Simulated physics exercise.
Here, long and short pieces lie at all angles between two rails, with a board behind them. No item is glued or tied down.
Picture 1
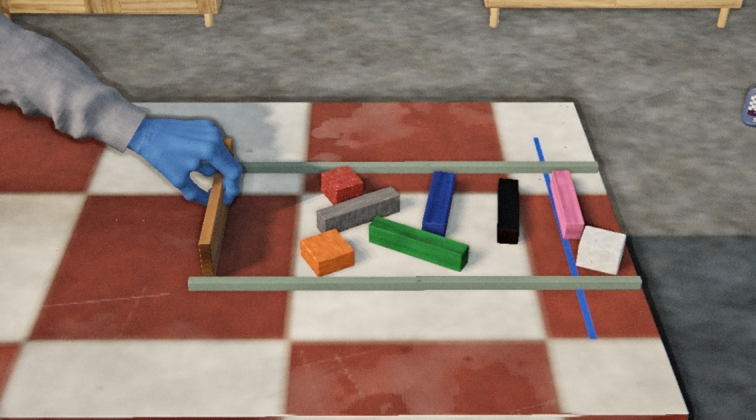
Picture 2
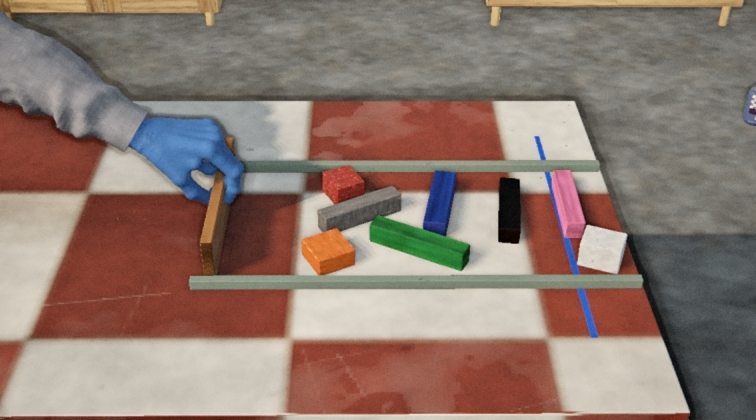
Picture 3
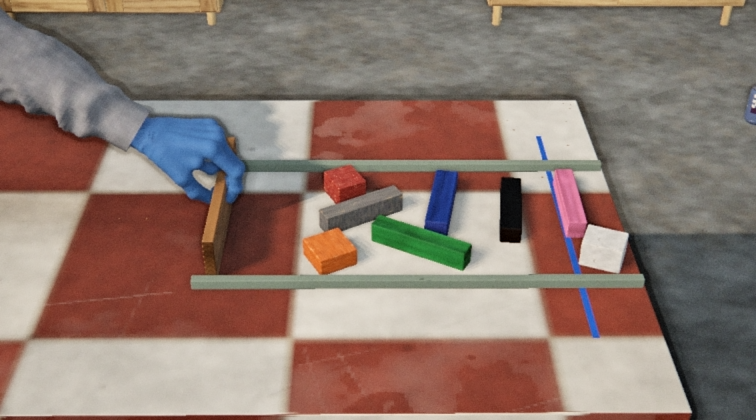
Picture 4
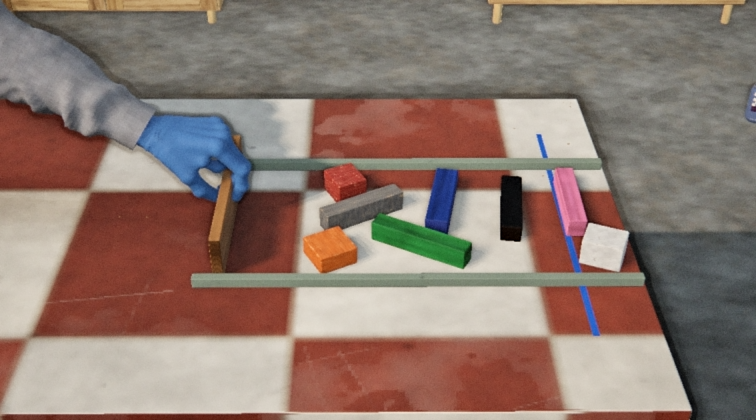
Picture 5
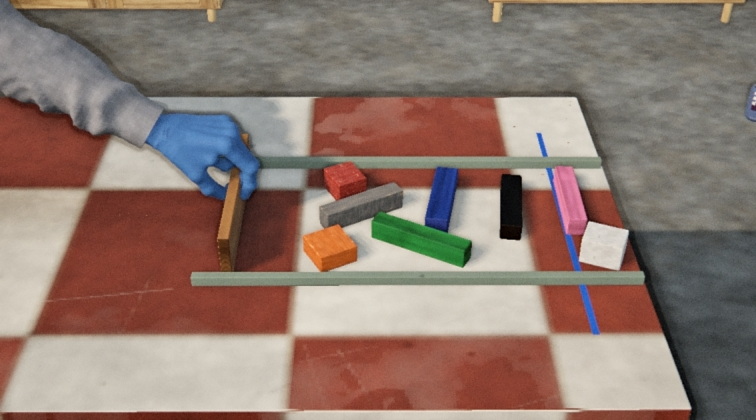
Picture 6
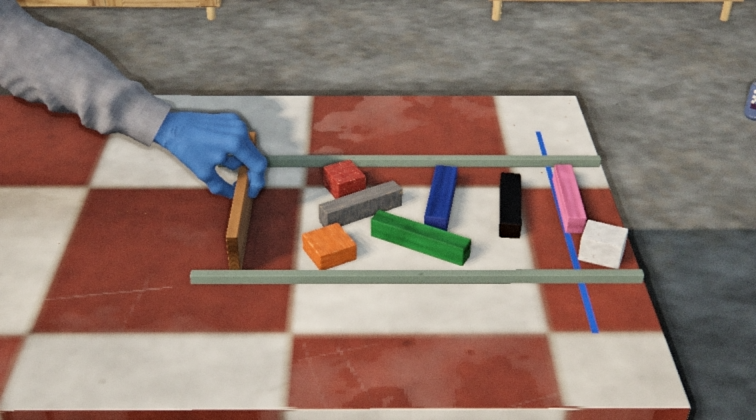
A blue-gloved hand holding a brown board upright between two rails, moving it slightly right toward scattered coloured blocks that stay still.
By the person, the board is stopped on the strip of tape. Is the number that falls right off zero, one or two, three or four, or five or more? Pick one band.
It is three or four.
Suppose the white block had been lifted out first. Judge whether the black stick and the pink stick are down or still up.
The black stick is gone, the pink stick is gone.
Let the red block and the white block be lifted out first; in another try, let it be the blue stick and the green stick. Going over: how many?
You'd get 1 in the first case and 1 in the second one.
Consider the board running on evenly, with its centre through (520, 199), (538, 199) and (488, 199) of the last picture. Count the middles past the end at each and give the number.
Counts: 1, 2, 0.
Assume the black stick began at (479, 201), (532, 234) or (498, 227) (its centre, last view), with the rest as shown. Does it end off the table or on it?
In that order, it comes down; goes over; goes over.
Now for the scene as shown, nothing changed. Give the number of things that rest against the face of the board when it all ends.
The count comes out at 3.
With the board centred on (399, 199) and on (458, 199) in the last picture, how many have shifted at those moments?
5 by the first point, 7 by the second.
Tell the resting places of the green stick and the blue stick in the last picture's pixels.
First object about (629, 243); second object about (617, 202).
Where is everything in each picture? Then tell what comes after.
White block (601, 250); pink stick (567, 204); black stick (508, 210); board (219, 206); tape (560, 224), in the first frame.
Pink stick (568, 203); grey bar (360, 210), in the second frame.
Black stick (511, 209); blue stick (441, 203), in the third frame.
White block (604, 247); orange block (330, 250), in the fourth frame.
Pink stick (570, 200); green stick (421, 239), in the fifth frame.
White block (603, 244); pink stick (569, 198); black stick (510, 205); board (244, 199); tape (563, 218), in the sixth frame.
A little later, none off yet; white block at rest near (603, 244); pink stick at rest near (569, 198); black stick at rest near (510, 205).
Next, none off yet; white block at rest near (603, 244); pink stick at rest near (569, 198); black stick shifted a little near (525, 206).
Later still, none off yet; white block shifted a little near (622, 240); pink stick shifted a little near (618, 205); black stick shifted about its own width near (589, 211).
When it is over, the number that fall off is three or four; down, black stick, pink stick and white block.
